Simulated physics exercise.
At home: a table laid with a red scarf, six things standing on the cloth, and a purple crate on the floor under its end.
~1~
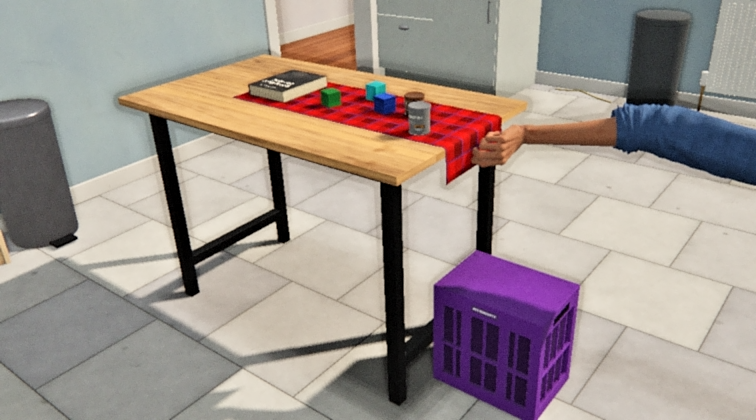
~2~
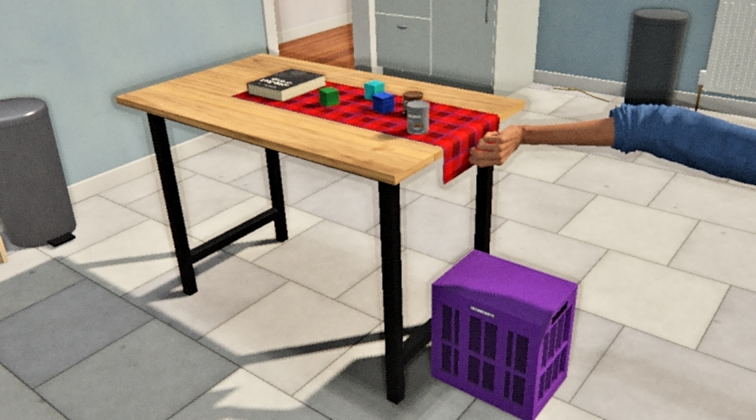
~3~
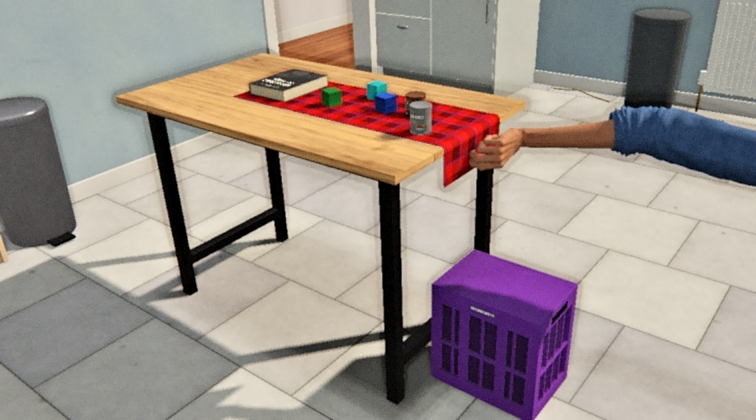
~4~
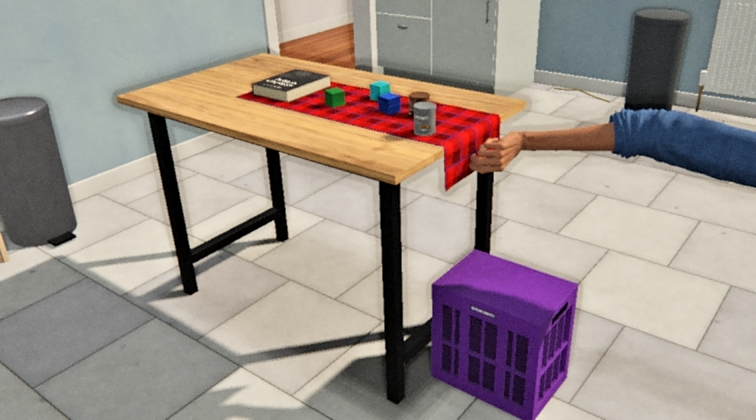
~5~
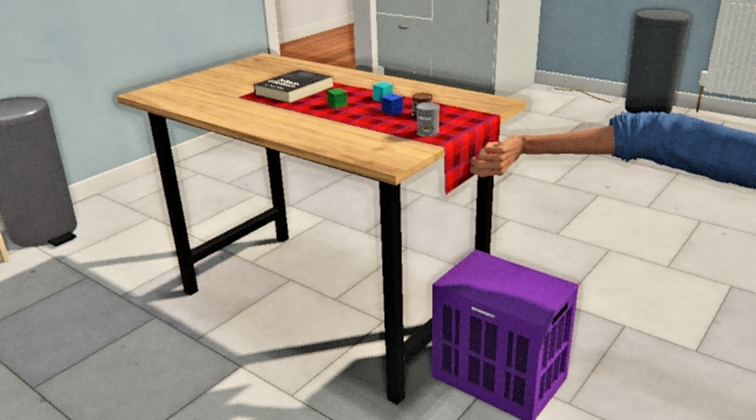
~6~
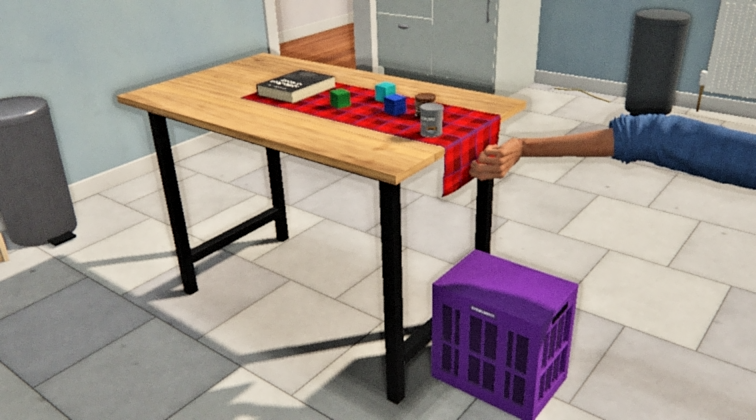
In the video, a hand at the right grips the end of a red checked cloth on a wooden table and slowly draws it a short way over the edge, the book, cubes and cans shifting slightly rightward with it.
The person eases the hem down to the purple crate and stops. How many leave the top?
The count of fallen things is three.
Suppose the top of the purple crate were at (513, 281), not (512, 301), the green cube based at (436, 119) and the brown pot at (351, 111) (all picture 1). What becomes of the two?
The green cube falls, the brown pot keeps its place on top.
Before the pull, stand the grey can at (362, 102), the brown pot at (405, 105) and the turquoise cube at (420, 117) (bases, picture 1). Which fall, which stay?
The grey can remains up; the brown pot comes down; the turquoise cube tumbles off.
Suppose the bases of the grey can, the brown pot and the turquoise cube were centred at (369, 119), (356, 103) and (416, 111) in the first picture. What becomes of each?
The grey can comes down; the brown pot does not fall; the turquoise cube drops off.
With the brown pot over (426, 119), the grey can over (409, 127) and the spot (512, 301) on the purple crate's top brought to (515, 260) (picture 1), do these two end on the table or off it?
The brown pot is carried off, the grey can tumbles off.
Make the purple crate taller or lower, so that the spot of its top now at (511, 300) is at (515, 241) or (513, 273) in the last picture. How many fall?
Then 1 and 2.
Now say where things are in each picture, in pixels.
In the first picture, hem (445, 185); grey can (419, 105); brown pot (414, 94); blue cube (385, 96); turquoise cube (376, 84); green cube (330, 91); top of the crate (512, 301).
In the second picture, hem (443, 184); grey can (418, 104).
In the third picture, hem (444, 187); brown pot (416, 94).
In the fourth picture, hem (445, 191); blue cube (389, 96); top of the crate (511, 300).
In the fifth picture, hem (446, 195); turquoise cube (383, 84).
In the sixth picture, hem (441, 197); grey can (431, 107); brown pot (425, 96); blue cube (395, 97); turquoise cube (385, 84); green cube (340, 91).
A little later, hem near (473, 228); grey can gone.
Next, hem on the crate; grey can, brown pot and blue cube gone.
When it is over, hem on the crate; grey can, brown pot and blue cube gone. It carries off three.
